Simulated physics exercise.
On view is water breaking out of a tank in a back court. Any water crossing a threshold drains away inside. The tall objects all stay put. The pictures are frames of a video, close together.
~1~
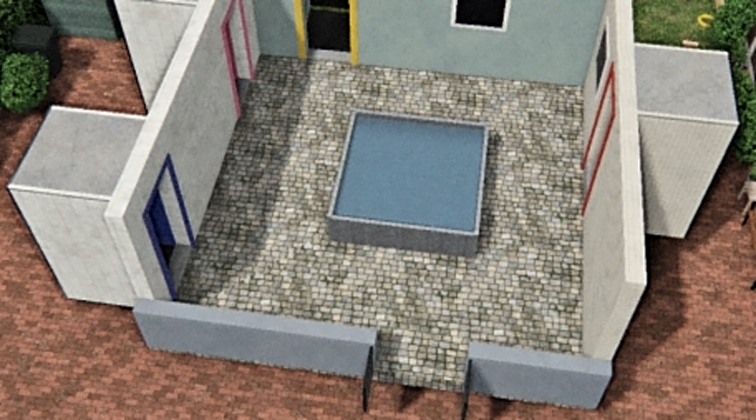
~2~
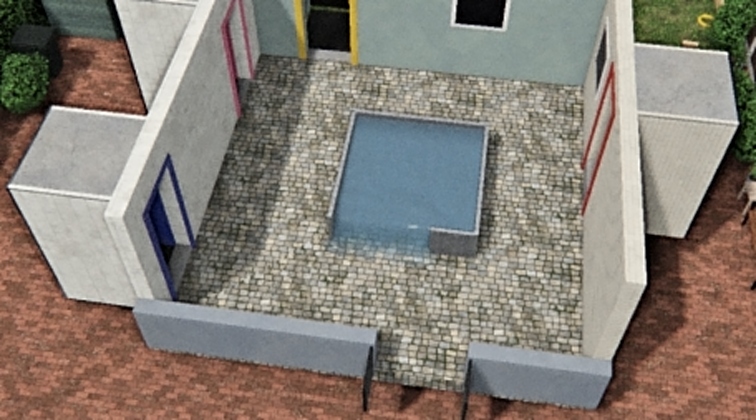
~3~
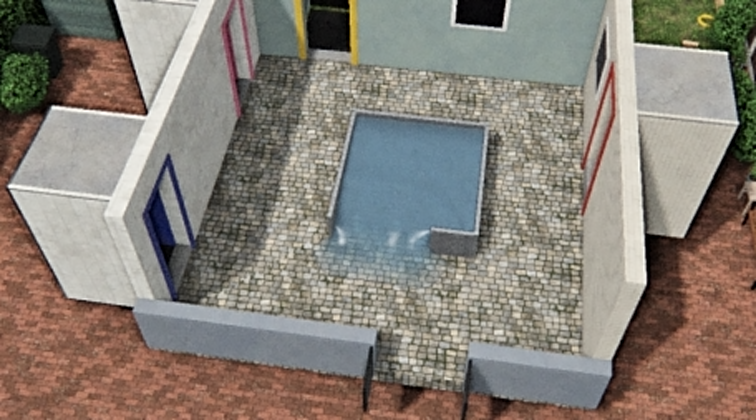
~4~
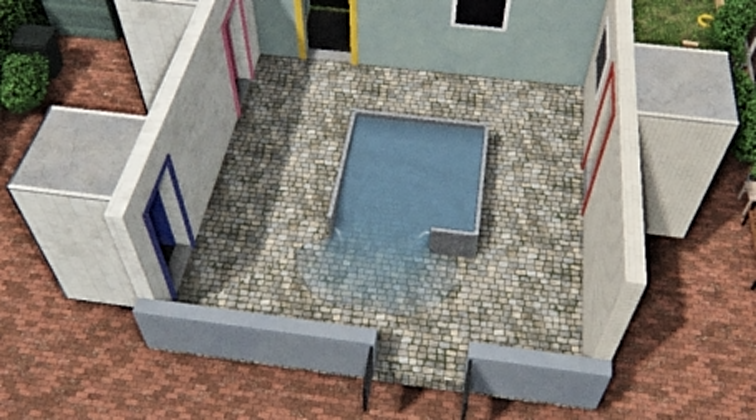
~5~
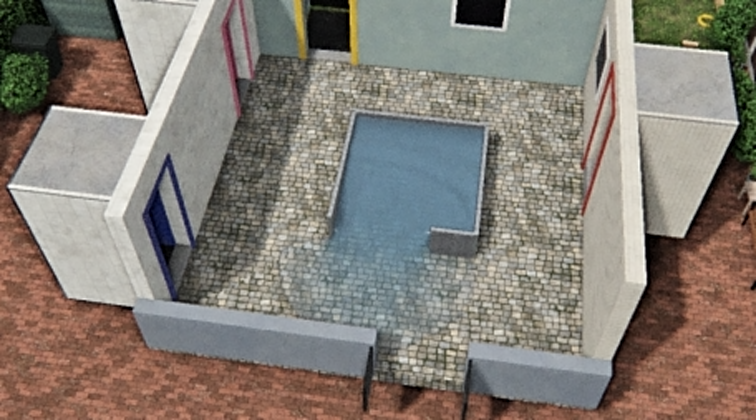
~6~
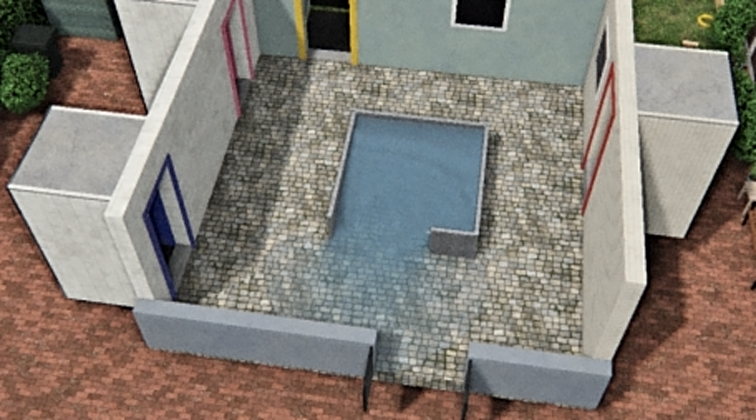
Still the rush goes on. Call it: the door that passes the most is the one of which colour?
It is the blue one.
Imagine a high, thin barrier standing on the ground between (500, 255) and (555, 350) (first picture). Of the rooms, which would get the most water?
If you ask me, it's the blue one.
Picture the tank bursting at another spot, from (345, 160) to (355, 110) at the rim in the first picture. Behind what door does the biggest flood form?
It's the pink one.
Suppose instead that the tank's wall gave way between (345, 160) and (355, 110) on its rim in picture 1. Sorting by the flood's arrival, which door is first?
The one in pink.
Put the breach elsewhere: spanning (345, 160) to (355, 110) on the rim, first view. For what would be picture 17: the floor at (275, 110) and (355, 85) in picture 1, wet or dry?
So the first point ends up swamped, while the second ends up unwetted.
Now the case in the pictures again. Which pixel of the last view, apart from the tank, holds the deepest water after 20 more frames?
Roughly at pixel (166, 327).
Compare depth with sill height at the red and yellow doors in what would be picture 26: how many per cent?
Readings, in sequence: 0 percent and 0 percent.
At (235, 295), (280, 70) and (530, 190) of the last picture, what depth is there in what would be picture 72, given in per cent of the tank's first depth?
In turn 16, 16 and 4 in a hundred.
A moment on, water covers 20 % of the floor; blue door not reached, red door not reached, yellow door not reached, pink door not reached.
Next, water covers 25 % of the floor; blue door wet at the sill, nothing in, red door not reached, yellow door not reached, pink door not reached.
Then, water covers 35 % of the floor; blue door some in, red door not reached, yellow door not reached, pink door not reached.
Later, water covers 70 % of the floor; blue door a lot in, red door not reached, yellow door a trickle in, pink door wet at the sill, nothing in.
In the end, water covers 95 % of the floor; blue door a lot in, red door wet at the sill, nothing in, yellow door some in, pink door some in; the blue door has let in the most.
